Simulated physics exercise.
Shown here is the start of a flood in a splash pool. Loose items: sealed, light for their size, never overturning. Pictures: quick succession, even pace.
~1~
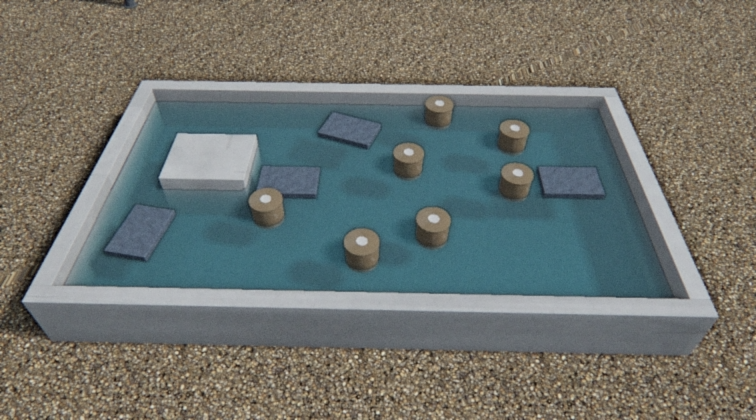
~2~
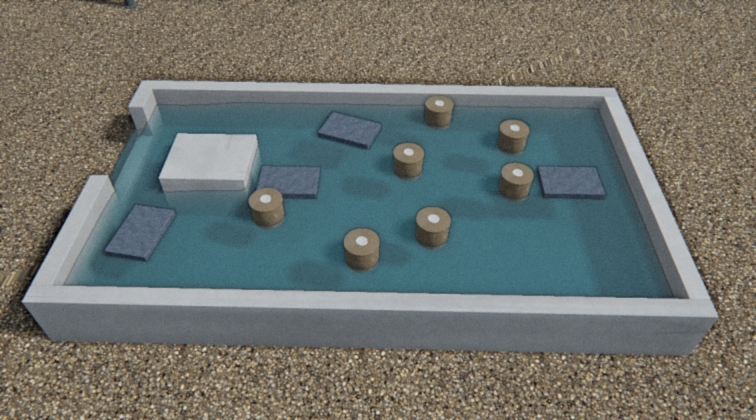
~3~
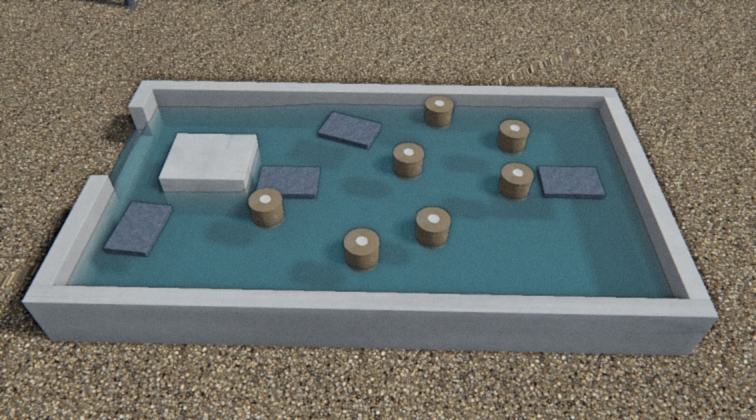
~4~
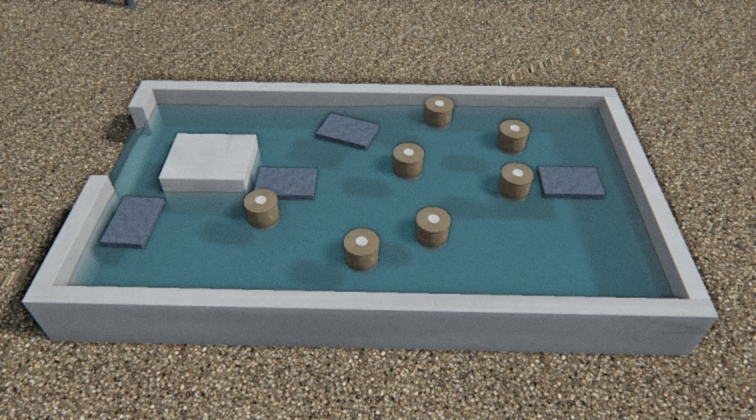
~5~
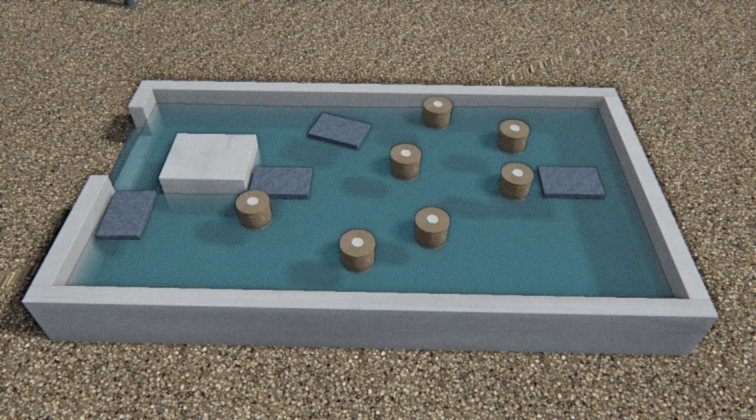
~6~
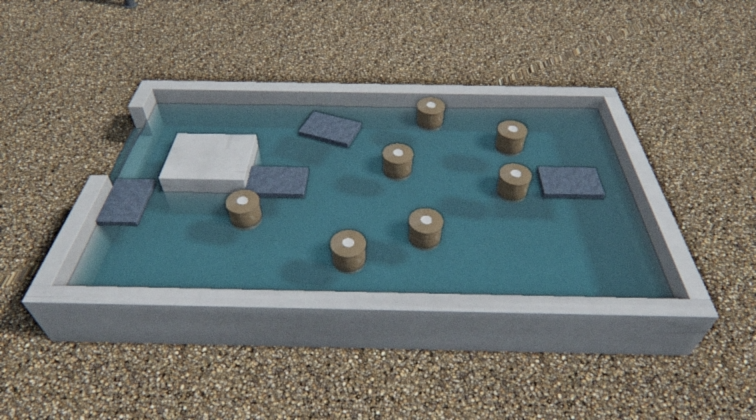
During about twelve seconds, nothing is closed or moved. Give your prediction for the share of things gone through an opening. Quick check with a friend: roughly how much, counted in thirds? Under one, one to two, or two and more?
Under one third.
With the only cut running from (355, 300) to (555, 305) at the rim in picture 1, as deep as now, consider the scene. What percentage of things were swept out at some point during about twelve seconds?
I reckon close to 50 per cent.
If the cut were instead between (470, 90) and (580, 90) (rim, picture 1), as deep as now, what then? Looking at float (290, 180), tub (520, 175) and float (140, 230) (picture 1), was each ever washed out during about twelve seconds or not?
Retained; lost; retained.
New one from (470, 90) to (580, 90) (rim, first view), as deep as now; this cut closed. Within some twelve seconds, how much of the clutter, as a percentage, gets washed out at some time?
It should be close to 50 per cent.
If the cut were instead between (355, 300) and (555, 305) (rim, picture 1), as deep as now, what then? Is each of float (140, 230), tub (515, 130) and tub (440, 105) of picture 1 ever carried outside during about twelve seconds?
Okay, so: Never exits for the first, never exits for the second, never exits for the third.
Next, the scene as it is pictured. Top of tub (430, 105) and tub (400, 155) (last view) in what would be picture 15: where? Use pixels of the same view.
I'd expect them about (394, 106) and (358, 150).
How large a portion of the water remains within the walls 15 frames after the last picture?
Roughly 74 in a hundred.
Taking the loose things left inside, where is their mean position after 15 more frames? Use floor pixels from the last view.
That works out to about (323, 195) on the floor.
A moment on, 0 of 11 are out; 11 afloat.
Next, 0 of 11 are out; 11 afloat.
Later, 0 of 11 are out; 11 afloat.
In the end, 1 of 11 are out; 10 afloat.
